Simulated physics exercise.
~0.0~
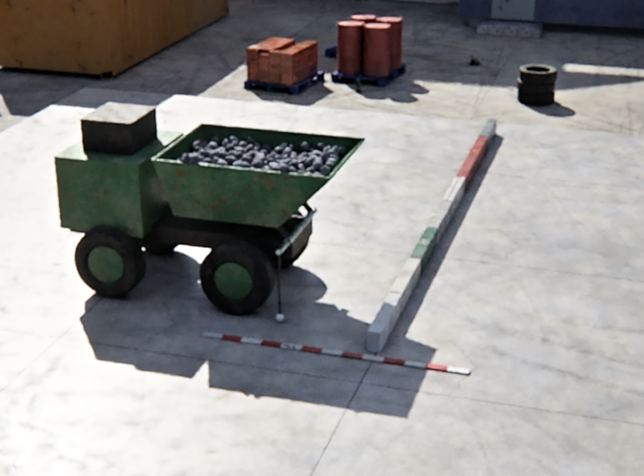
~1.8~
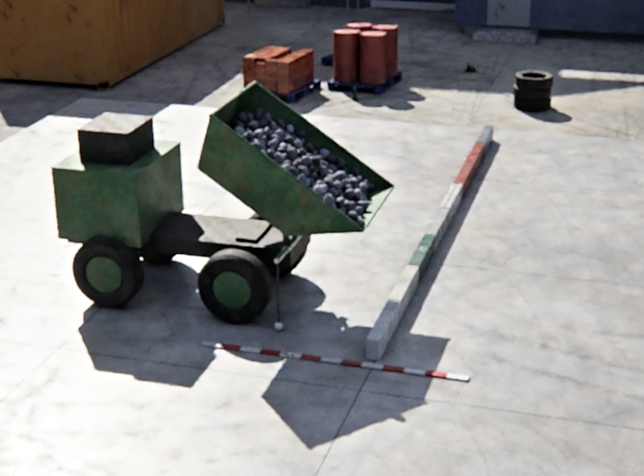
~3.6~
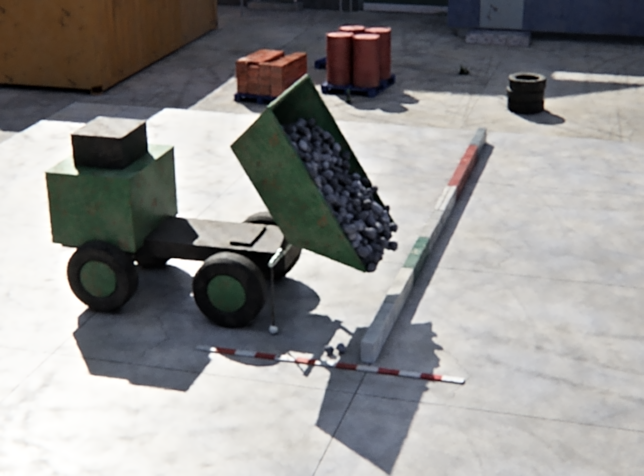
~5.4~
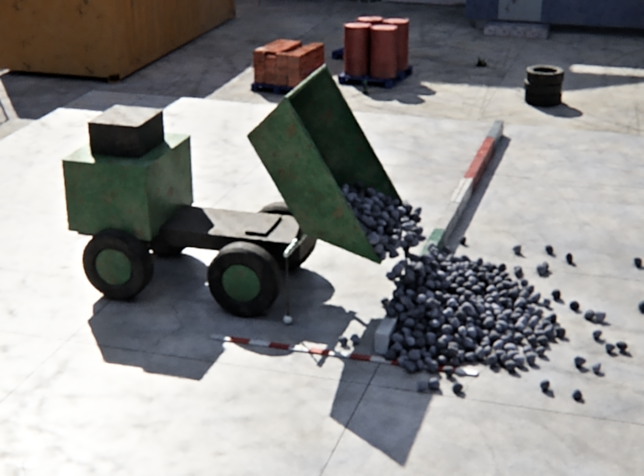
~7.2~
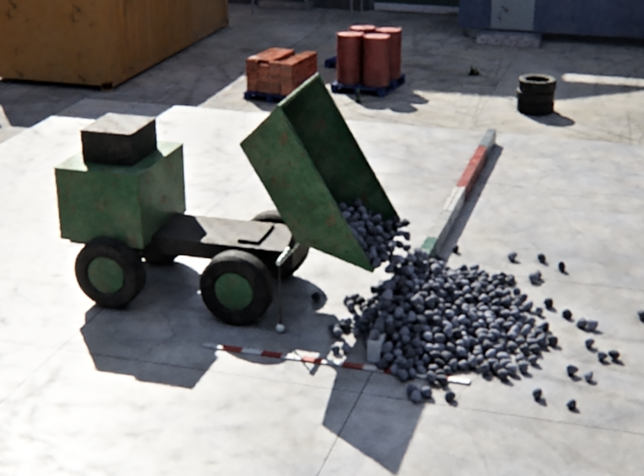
A green dumper truck with a dark box on its cab stands at the left of a sunlit concrete yard, seen from above by a slightly swaying camera, its open body full of dark grey stones. To its right runs a low kerb with red, white and green sections, a red-and-white staff lies in front, and reddish stacks and black tyres sit behind. The body tips steeply to the right, and the stones slide towards its lower edge. They pour out over the kerb, and some scatter farther right. Finally the body stays raised with a few stones inside, while most lie heaped beyond the kerb and a smaller share before it.
